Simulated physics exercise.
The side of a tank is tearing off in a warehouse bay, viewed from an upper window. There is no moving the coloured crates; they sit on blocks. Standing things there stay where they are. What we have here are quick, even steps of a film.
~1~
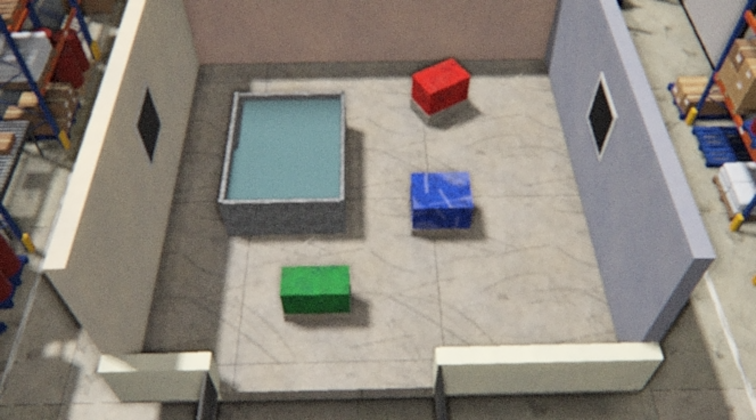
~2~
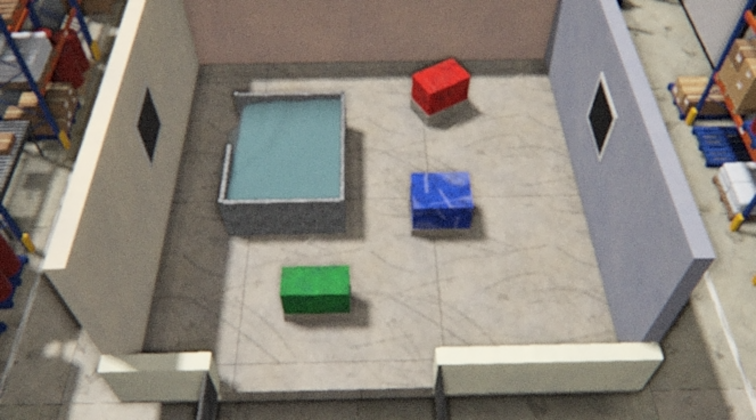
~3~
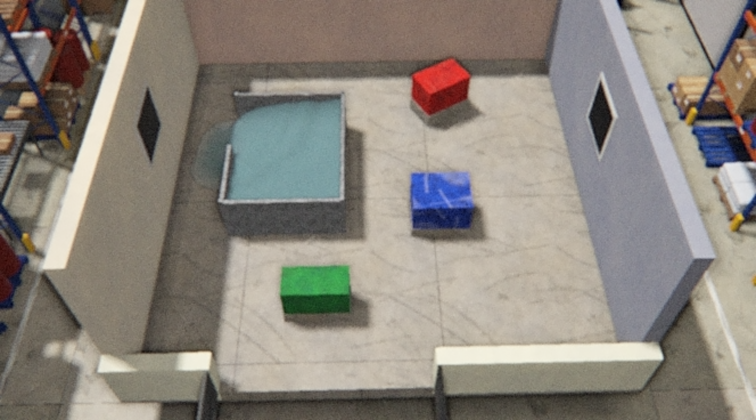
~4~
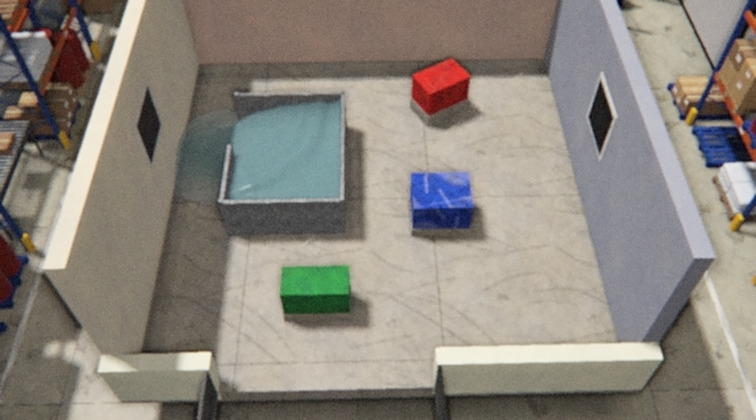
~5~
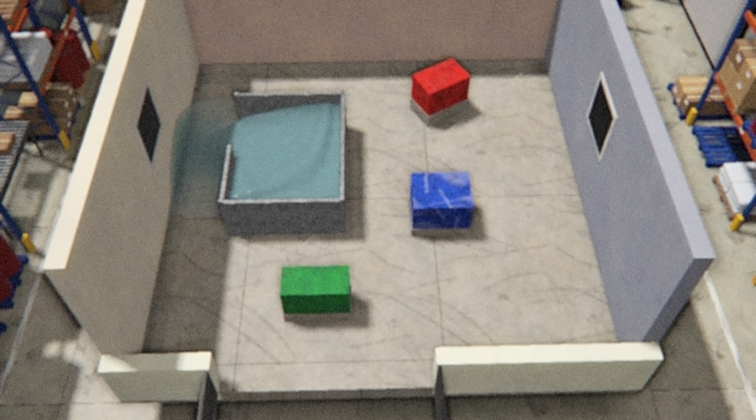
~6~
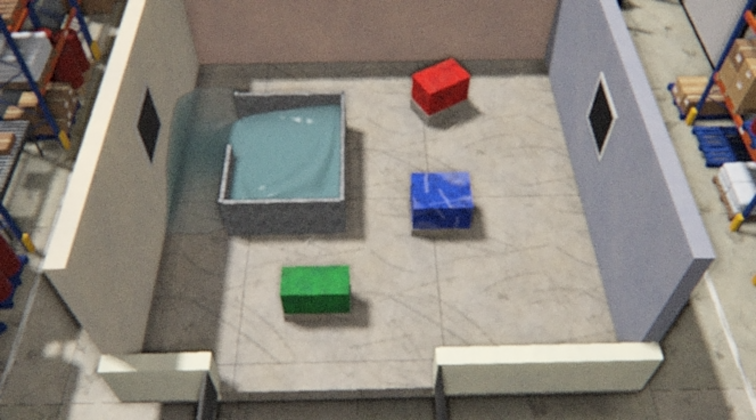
Water bursts from the torn left side of a grey tank in a walled warehouse bay, seen steadily from high above. The tank stands at left on the pale floor, with a green crate in front, a blue one right of centre and a red one behind. The side opens, then the water pours leftward, spreading across the floor towards the left wall, while the crates stay still.
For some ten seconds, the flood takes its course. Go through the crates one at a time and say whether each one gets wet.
My prediction: Blue crate: High enough; red crate: High enough; green crate: High enough.
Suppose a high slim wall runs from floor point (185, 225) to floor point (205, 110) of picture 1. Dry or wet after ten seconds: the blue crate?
As for the blue crate, it comes through dry.
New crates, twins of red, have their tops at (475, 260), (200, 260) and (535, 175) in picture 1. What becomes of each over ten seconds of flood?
Stays clear, gets flooded, stays clear.
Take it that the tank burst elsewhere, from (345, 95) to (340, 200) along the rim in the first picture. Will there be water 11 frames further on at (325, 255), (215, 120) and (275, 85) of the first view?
Point one: Not reached. Point two: Not reached. Point three: Not reached.
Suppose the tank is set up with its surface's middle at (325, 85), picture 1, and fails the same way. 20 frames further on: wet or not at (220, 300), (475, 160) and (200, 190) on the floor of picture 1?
The first spot is inundated, the second not reached, and the third inundated.
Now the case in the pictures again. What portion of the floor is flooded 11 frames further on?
Near 30 in a hundred.
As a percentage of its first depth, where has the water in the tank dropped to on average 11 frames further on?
Estimate: Close to 52 %.
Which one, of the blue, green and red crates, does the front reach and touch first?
The green crate comes first.
A moment on, water covers 15 % of the floor; the blue crate not reached, the red crate not reached, the green crate not reached.
Next, water covers 30 % of the floor; the blue crate not reached, the red crate not reached, the green crate water round its plinth.
Then, water covers 50 % of the floor; the blue crate not reached, the red crate water round its plinth, the green crate water round its plinth.
Later, water covers 75 % of the floor; the blue crate water round its plinth, the red crate water round its plinth, the green crate water round its plinth.
In the end, water covers 100 % of the floor; the blue crate stayed above the water, the red crate stayed above the water, the green crate stayed above the water.
